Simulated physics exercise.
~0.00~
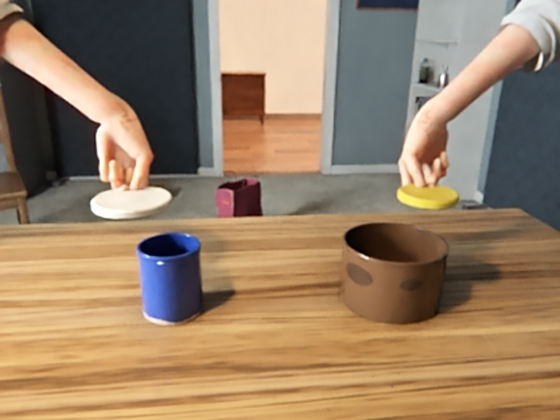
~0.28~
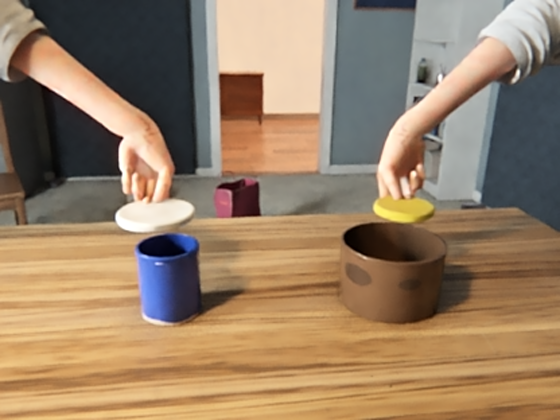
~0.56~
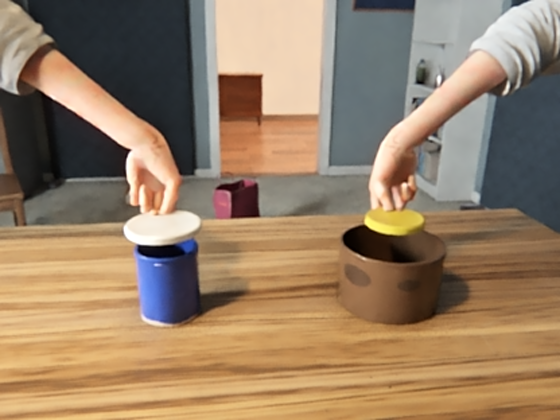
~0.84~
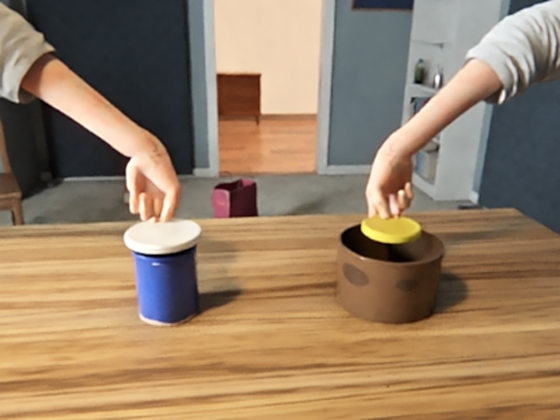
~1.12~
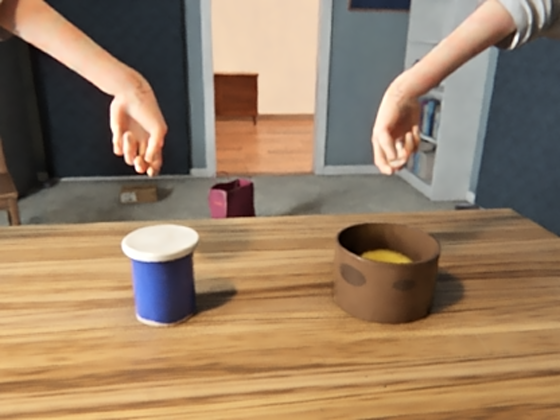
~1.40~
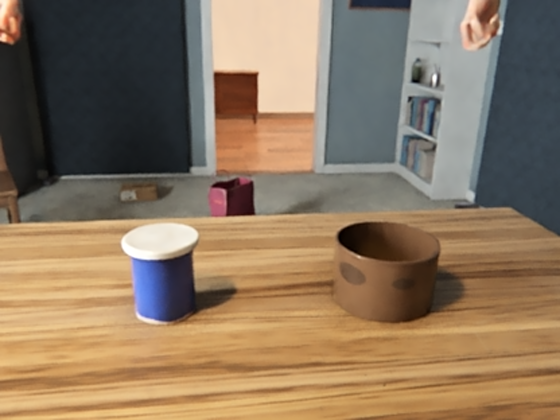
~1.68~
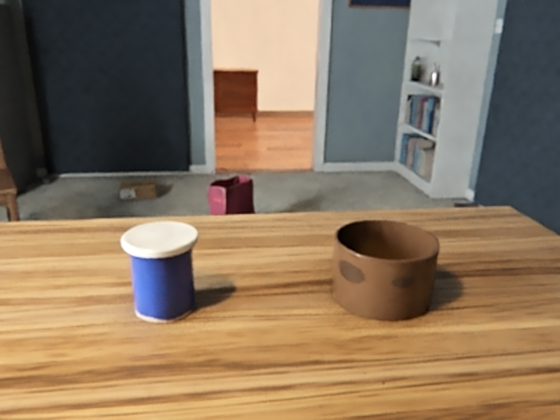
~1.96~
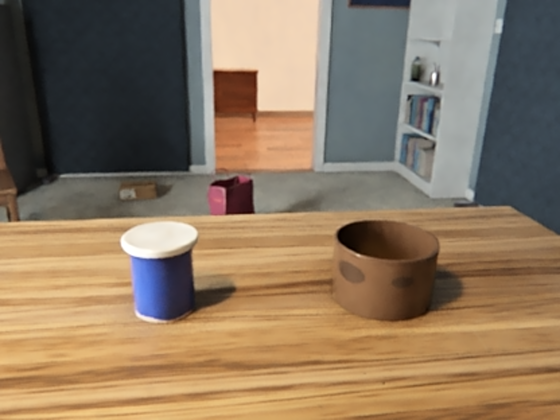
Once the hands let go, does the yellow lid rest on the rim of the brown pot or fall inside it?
The yellow lid falls inside the brown pot, as it is not wide enough to cover the opening. The white lid, by contrast, rests on the rim of the blue jar.
